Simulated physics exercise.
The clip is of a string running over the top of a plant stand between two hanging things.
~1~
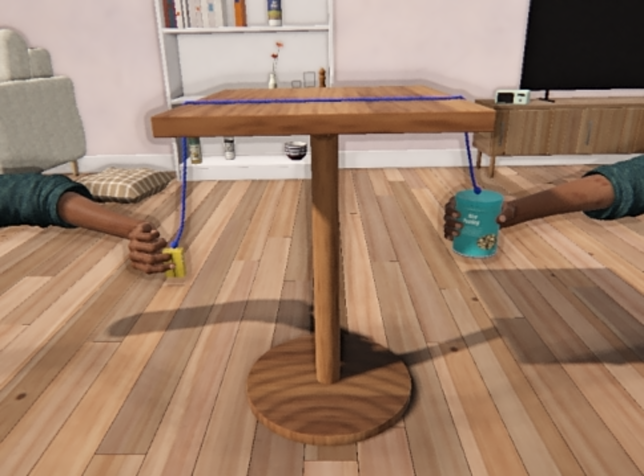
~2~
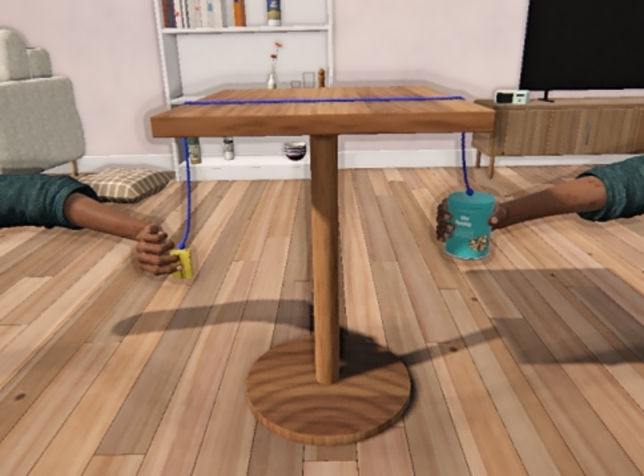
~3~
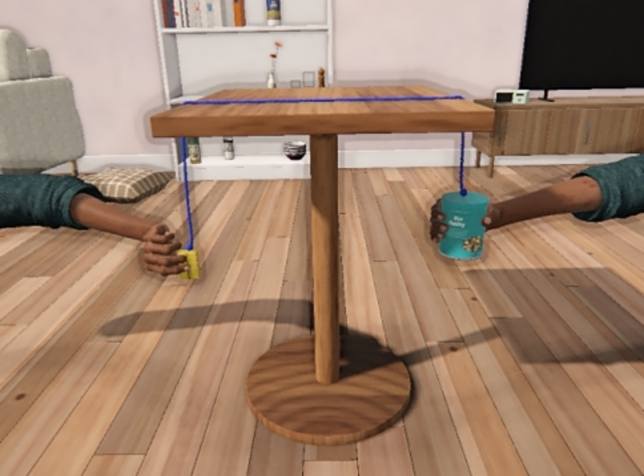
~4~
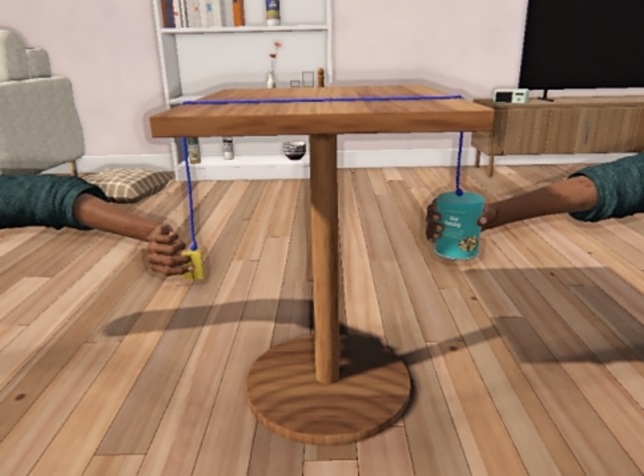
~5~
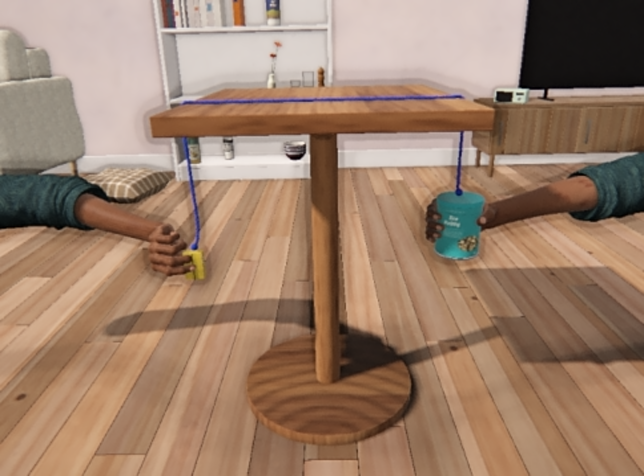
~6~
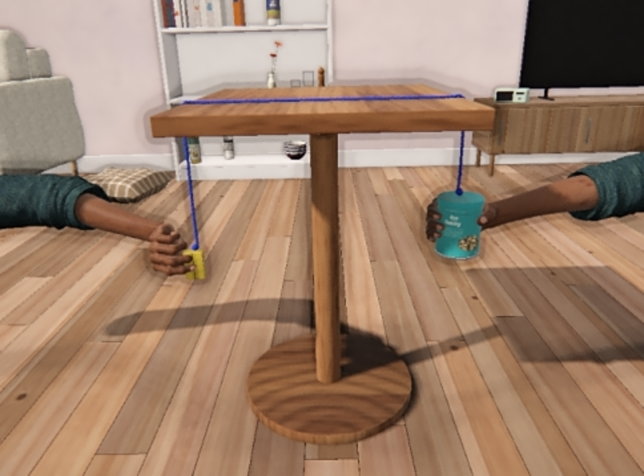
In a living room with a wooden floor, a blue string runs over a wooden plant stand between a small yellow matchbox on the left and a teal tin on the right, each held by a hand. The hands shift both slightly inward, then stay nearly still.
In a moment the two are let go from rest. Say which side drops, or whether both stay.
As it turns out, the string slides rightwards.
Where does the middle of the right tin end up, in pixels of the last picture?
At about (431, 393).
Then, 0.48 s later than the last view, left matchbox pulled up onto the top; right tin down on the floor near (438, 392).
Then, 0.82 s later than the last view, left matchbox down on the floor; right tin down on the floor near (432, 393).
Finally, left matchbox down on the floor; right tin down on the floor near (431, 393). The string runs down on the right.
